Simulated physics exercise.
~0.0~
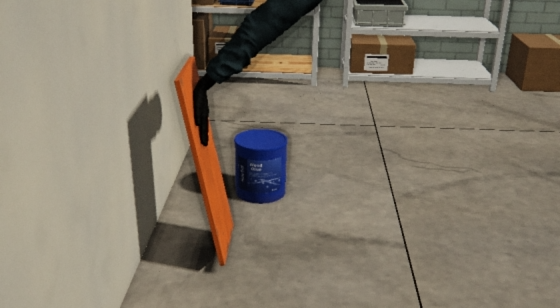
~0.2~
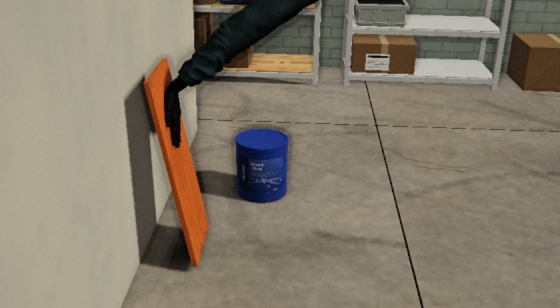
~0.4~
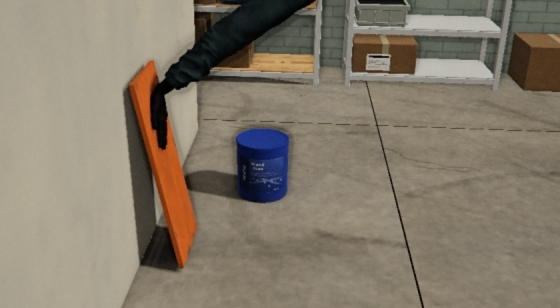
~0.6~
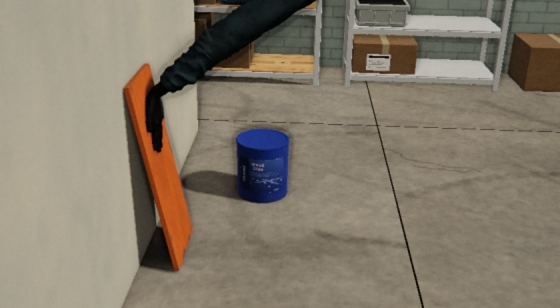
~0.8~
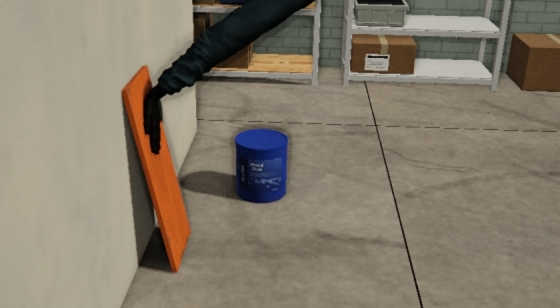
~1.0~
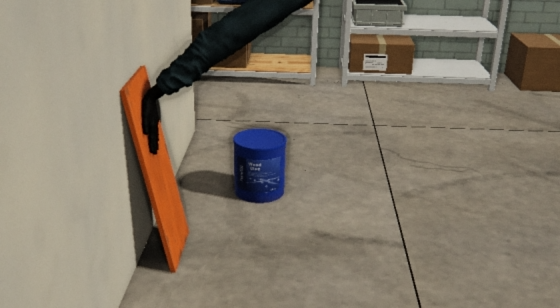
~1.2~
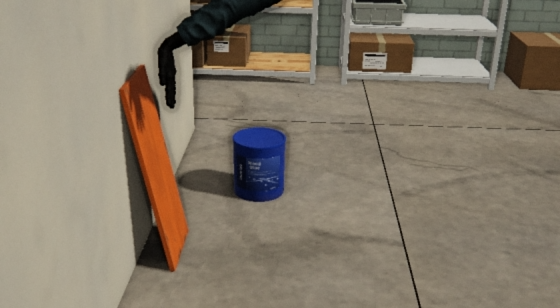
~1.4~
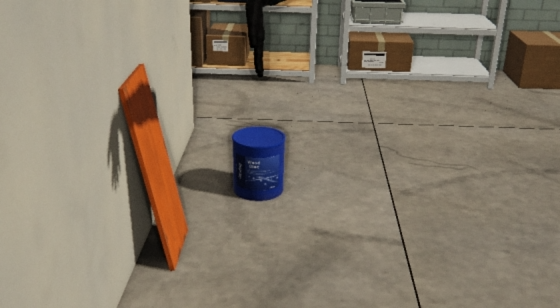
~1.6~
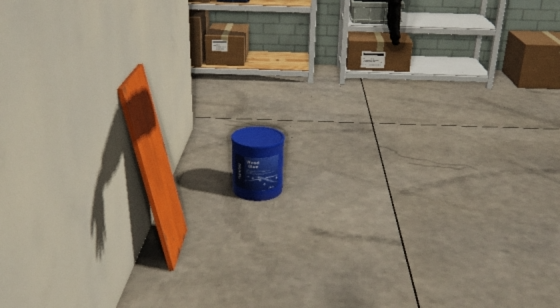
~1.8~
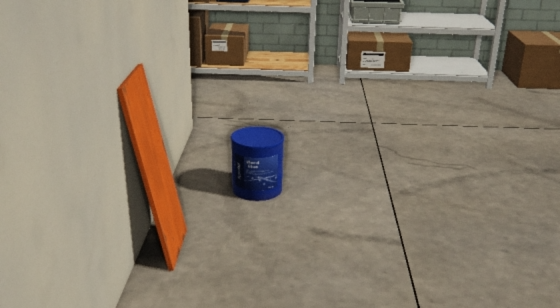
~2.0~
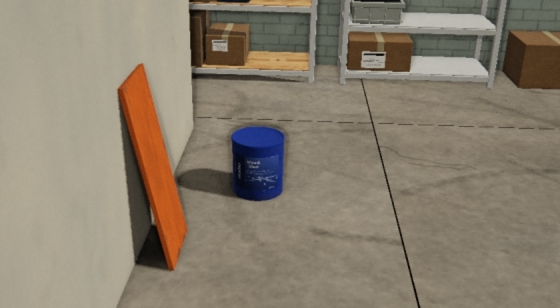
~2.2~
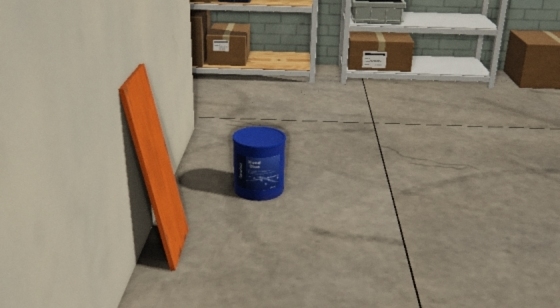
In a storage room with a concrete floor, seen from slightly above by a gently swaying camera, a pale wall runs along the left and shelves with cardboard boxes stand at the back. A dark-sleeved arm with a black glove holds an orange board upright near the wall, beside a blue pail. The hand moves the board leftward until it leans against the wall, then keeps hold of it briefly. It lets go and draws back past the shelves, out of view. The board stays leaning, and the pail remains in its place on the floor.
